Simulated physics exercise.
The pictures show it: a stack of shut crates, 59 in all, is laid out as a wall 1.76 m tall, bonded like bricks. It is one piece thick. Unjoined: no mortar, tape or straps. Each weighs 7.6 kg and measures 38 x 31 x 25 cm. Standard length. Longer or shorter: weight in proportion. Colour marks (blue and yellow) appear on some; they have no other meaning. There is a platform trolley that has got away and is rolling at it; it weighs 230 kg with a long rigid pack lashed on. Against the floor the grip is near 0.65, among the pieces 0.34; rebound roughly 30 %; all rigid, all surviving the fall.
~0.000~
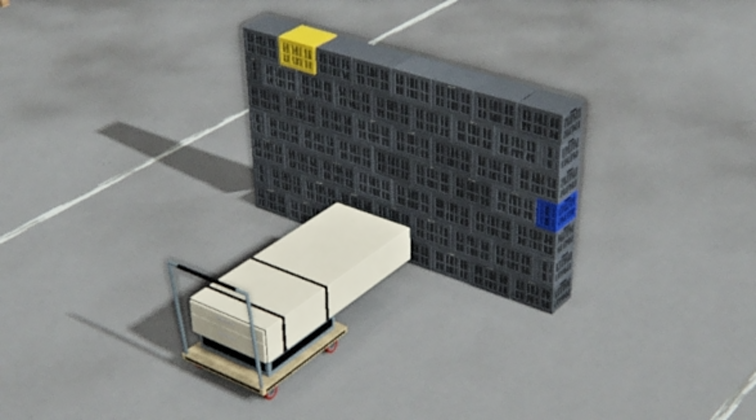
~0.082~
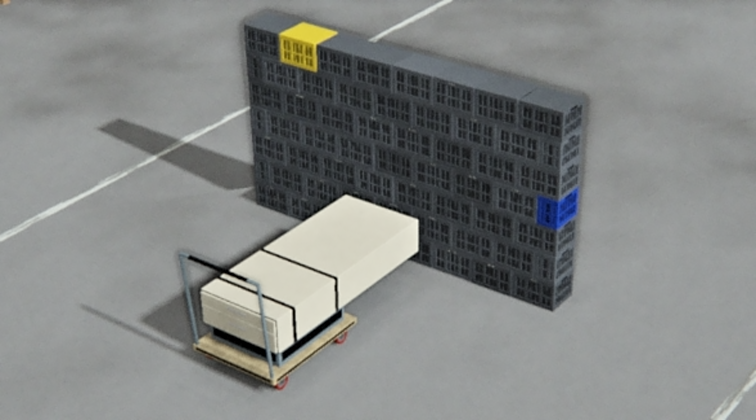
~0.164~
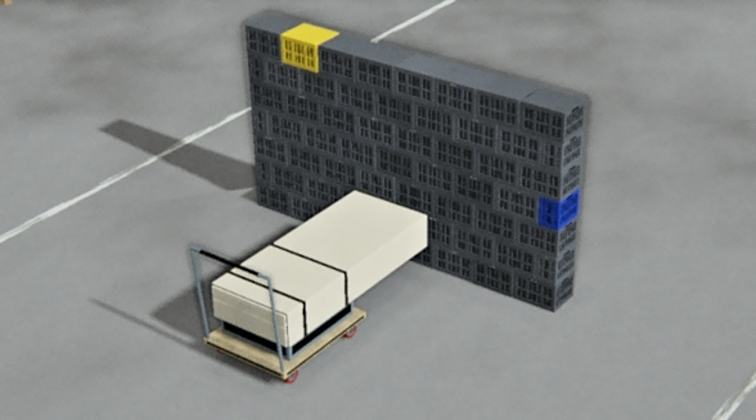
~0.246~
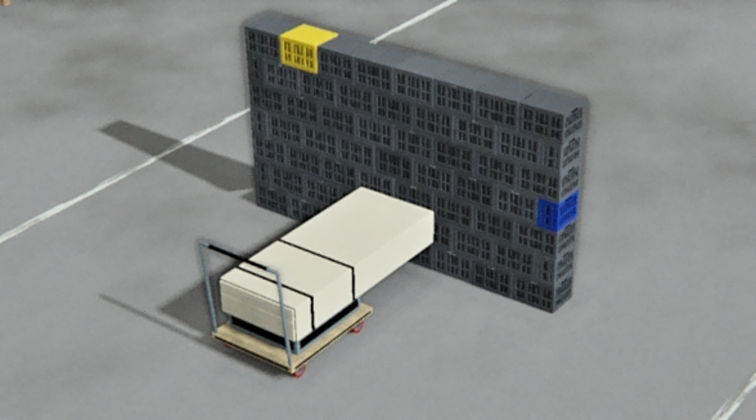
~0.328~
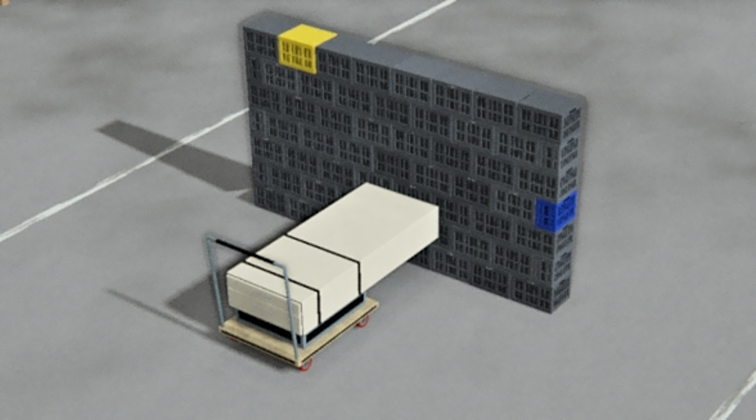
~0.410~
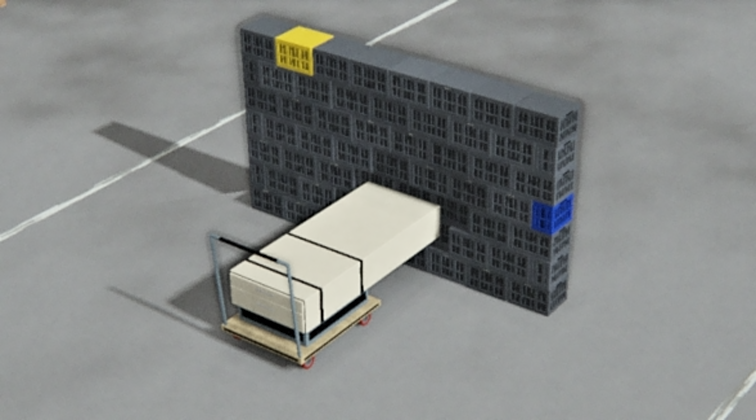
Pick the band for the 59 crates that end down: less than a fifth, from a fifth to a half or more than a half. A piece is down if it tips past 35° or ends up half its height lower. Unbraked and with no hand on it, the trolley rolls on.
Lab note - fraction down at the end: Under one fifth.
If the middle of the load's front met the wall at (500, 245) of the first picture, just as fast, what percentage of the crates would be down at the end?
I'd put it at around 40 percent.
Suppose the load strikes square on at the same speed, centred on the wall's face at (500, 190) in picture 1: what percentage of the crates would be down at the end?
It would then come to 30 per cent.
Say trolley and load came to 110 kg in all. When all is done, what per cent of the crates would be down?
Then roughly 0 per cent.
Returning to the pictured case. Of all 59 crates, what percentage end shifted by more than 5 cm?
I get 30 %.
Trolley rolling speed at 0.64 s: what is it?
Near 0.1 m/s.
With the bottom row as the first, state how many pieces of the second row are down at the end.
0 in total.
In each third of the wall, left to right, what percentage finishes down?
Going left to right, I get 0, 0 and 0 percent.
After 0.48 s, load 13 cm past the wall's line, still rolling; none of the 59 crates down, 17 disturbed.
After 0.64 s, load 18 cm past the wall's line, still rolling; none of the 59 crates down, 23 disturbed.
At rest (1.9 s), load 18 cm past the wall's line, stopped; none of the 59 crates down, 23 disturbed; blue crate unmoved; yellow crate unmoved. That is 0 per cent. As the last picture would show them, middles, blue crate near (553, 210), yellow crate near (305, 51).
